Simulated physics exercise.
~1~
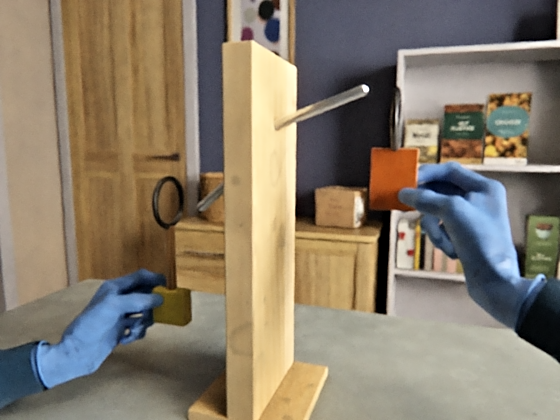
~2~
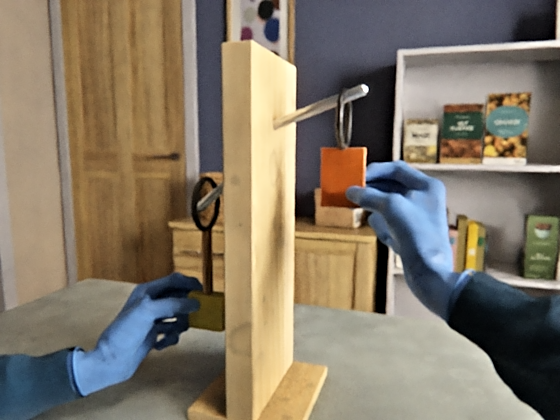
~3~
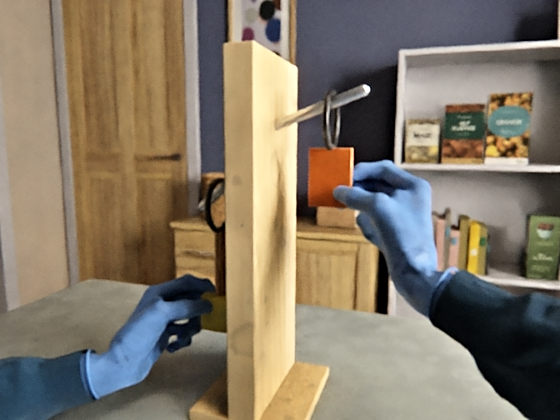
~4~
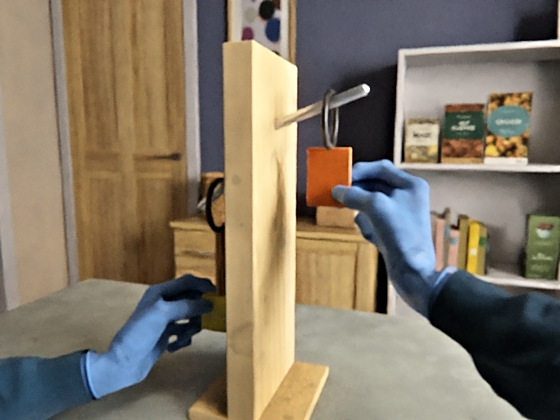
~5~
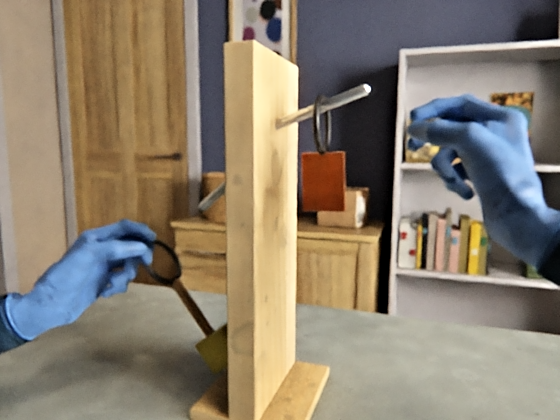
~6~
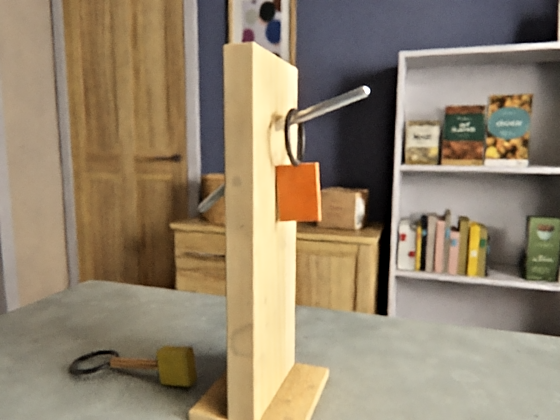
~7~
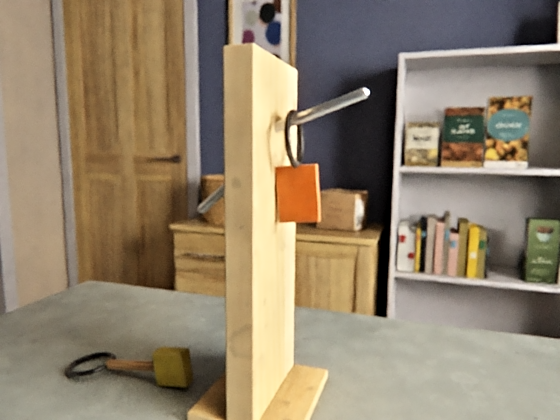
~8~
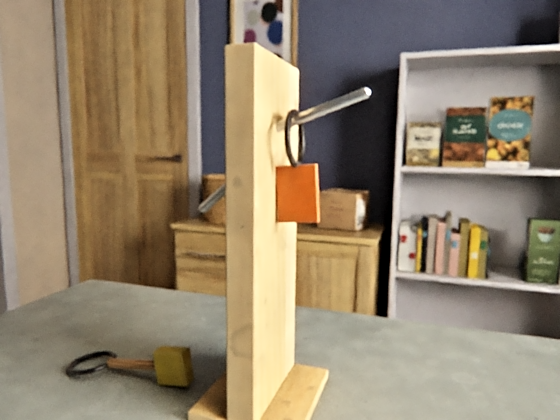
The footage shows two blue-gloved hands bringing a ringed yellow brush and an orange tag to pegs on either side of a wooden stand, then letting go. The tag stays hanging on the right, while the brush drops and ends lying on the table at left.
